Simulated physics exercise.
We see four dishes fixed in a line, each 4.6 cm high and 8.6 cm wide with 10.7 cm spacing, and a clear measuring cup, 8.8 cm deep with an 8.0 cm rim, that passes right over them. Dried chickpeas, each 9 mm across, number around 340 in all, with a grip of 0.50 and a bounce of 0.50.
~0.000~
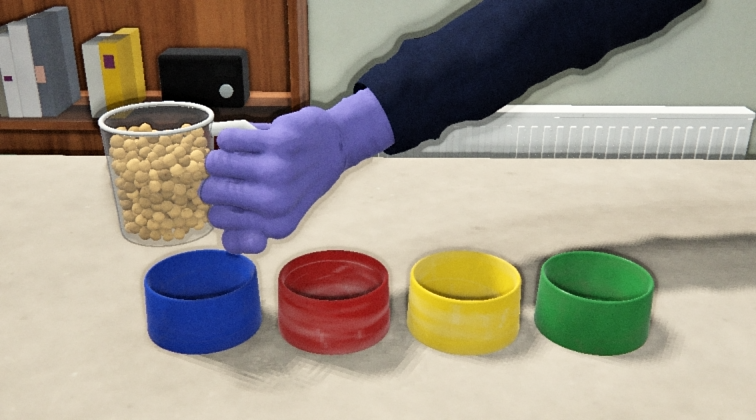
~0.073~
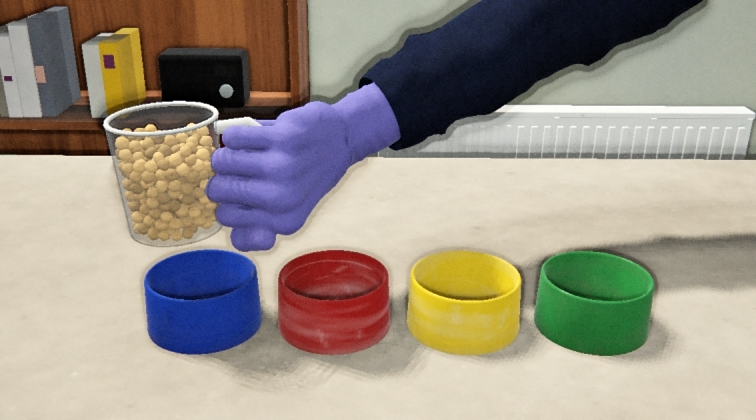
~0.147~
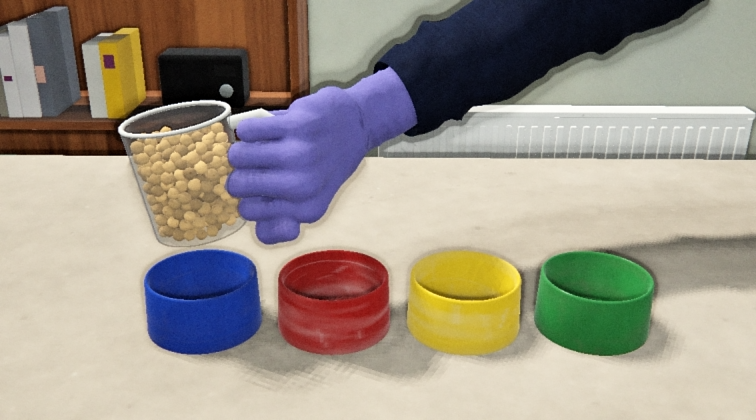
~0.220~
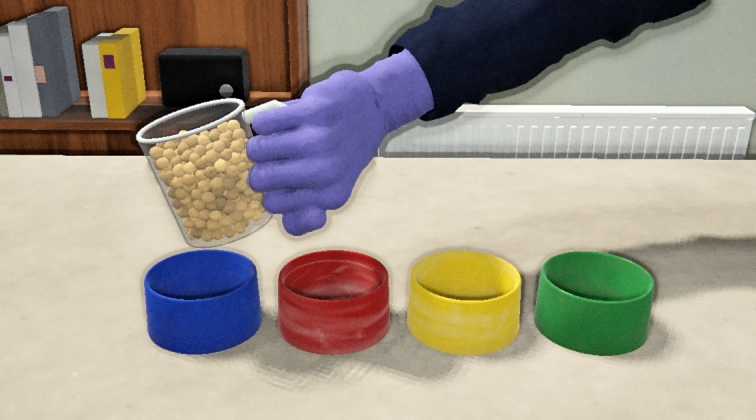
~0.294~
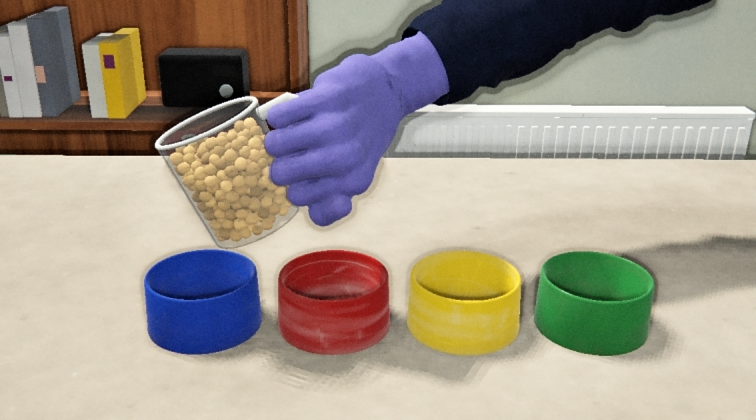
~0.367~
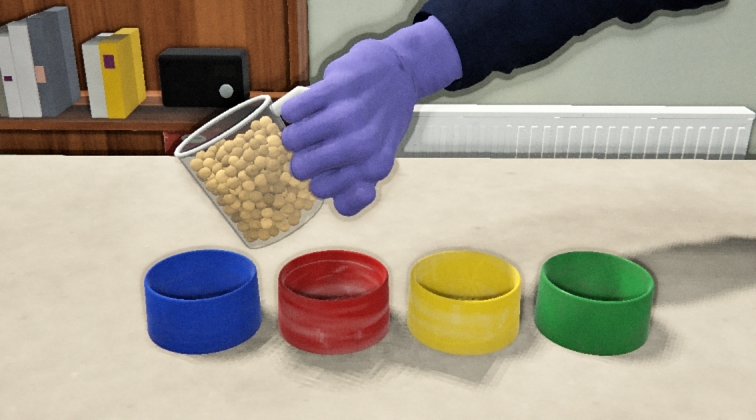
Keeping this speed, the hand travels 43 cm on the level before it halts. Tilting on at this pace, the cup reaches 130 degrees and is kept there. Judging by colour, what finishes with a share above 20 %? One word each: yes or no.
Red dish: No; blue dish: No; green dish: No; yellow dish: Yes; counter: Yes.
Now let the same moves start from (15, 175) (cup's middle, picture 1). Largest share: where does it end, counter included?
The biggest share goes to red.
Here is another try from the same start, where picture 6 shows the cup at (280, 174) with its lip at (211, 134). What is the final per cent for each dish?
Red 0; blue 0; green 80; yellow 0.
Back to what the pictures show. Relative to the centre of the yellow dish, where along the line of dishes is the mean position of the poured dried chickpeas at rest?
About 2 cm to its right-hand side.
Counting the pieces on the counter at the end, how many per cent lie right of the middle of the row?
90 percent.
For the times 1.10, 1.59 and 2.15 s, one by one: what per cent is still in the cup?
Around 95 per cent at the first moment, 0 at the second and 0 at the third.
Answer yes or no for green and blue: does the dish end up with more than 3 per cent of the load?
Checking green: It clears; checking blue: It falls short.
After 1.10 s, tilt 99 degrees; cup holds 95 %.
After 1.59 s, tilt 130 degrees; cup holds 0 %, green 10 %, yellow 60 %.
After 2.15 s, tilt 130 degrees; cup holds 0 %, green 10 %, yellow 60 %.
By 2.5 s all is still; red 0 %, blue 0 %, green 10 %, yellow 60 %, counter 30 %.
